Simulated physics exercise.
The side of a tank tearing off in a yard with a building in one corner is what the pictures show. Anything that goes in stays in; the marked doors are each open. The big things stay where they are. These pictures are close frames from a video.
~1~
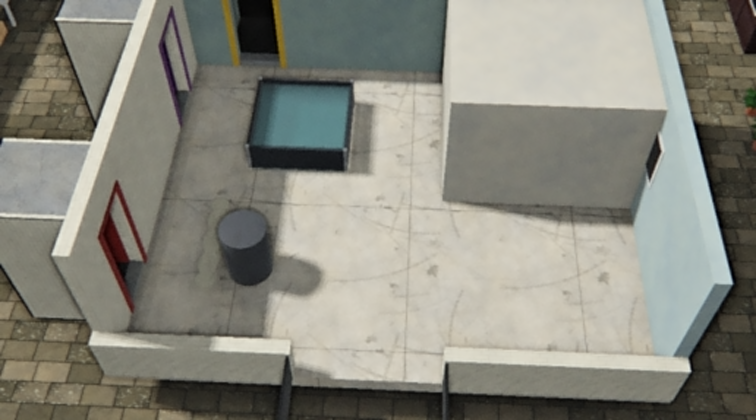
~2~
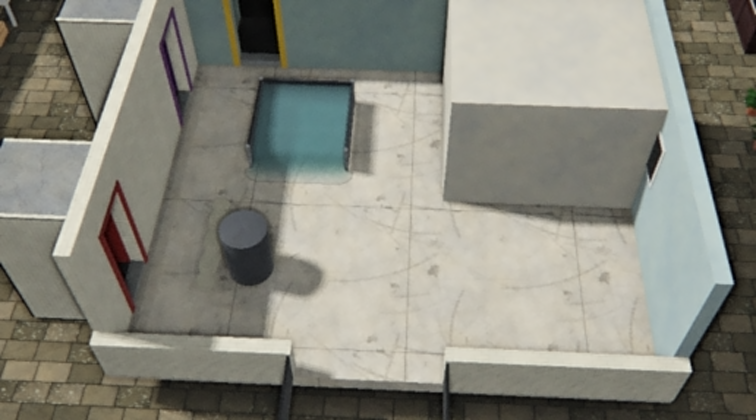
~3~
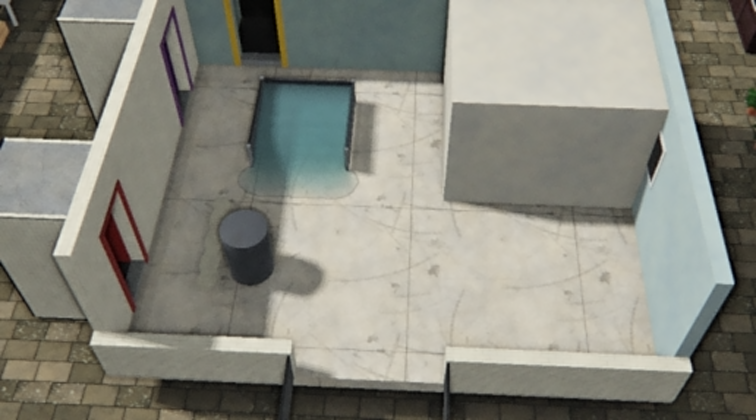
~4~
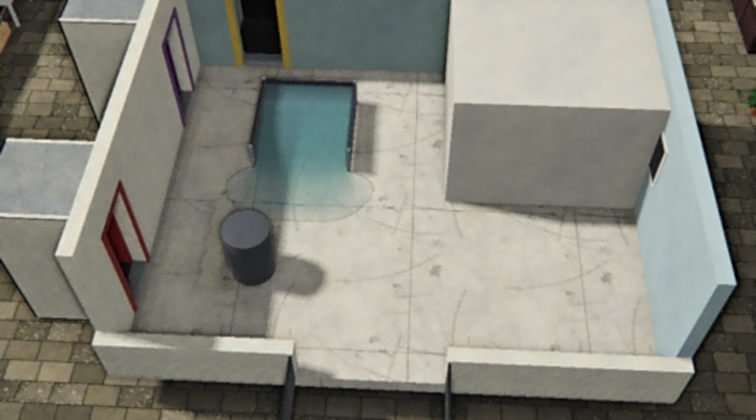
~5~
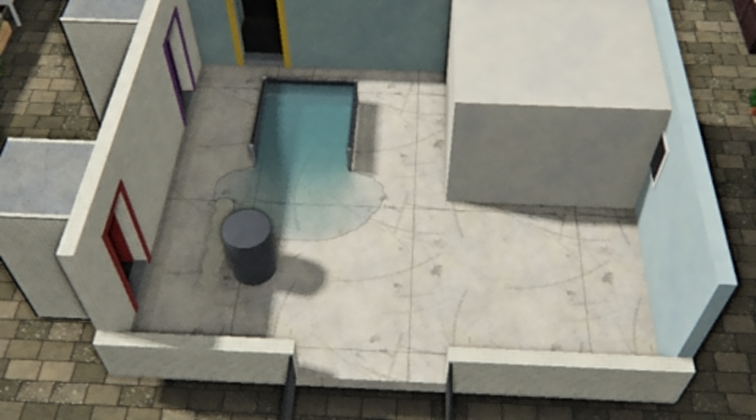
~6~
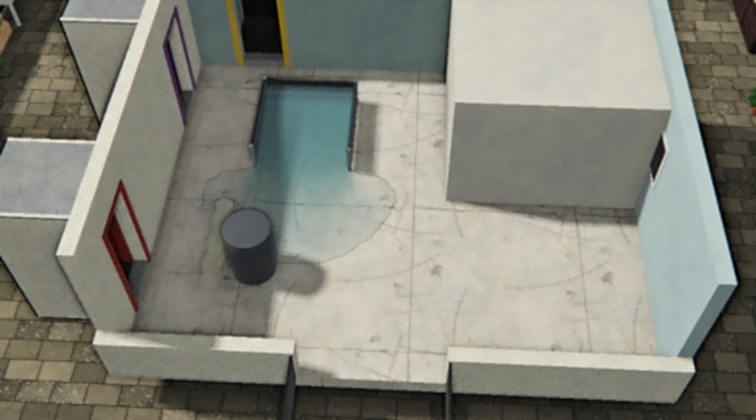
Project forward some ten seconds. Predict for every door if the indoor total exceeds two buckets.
I predict the red door will remain at two buckets or below; I predict the yellow door will remain at two buckets or below; I predict the purple door will remain at two buckets or below.
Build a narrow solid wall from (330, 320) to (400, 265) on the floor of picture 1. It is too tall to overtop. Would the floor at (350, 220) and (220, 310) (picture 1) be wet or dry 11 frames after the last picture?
Result by location - first soaked, second soaked.
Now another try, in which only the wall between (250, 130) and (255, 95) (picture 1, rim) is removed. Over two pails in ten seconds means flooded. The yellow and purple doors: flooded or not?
Looking at both, I'd say the yellow door doesn't reach it and the purple door crosses the line.
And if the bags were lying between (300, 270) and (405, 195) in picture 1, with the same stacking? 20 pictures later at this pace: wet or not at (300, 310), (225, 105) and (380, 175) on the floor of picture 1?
Going point by point, I'd say waterlogged, then left untouched, then waterlogged.
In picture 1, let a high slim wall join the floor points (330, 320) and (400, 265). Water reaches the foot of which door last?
The last is the yellow one.
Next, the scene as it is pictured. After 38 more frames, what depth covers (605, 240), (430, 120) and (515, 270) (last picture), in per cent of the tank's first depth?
Some 0, 0 and 2 in a hundred.
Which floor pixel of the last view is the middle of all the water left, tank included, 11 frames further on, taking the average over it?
I'd place it roughly at (299, 210).
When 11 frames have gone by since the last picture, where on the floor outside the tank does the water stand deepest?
At about (234, 242).
A moment on, water covers 20 % of the floor; the red door not reached, the yellow door not reached, the purple door not reached.
Next, water covers 35 % of the floor; the red door not reached, the yellow door not reached, the purple door not reached.
Then, water covers 40 % of the floor; the red door wet at the sill, nothing in, the yellow door not reached, the purple door not reached.
Later, water covers 55 % of the floor; the red door wet at the sill, nothing in, the yellow door not reached, the purple door wet at the sill, nothing in.
In the end, water covers 60 % of the floor; the red door wet at the sill, nothing in, the yellow door not reached, the purple door wet at the sill, nothing in.
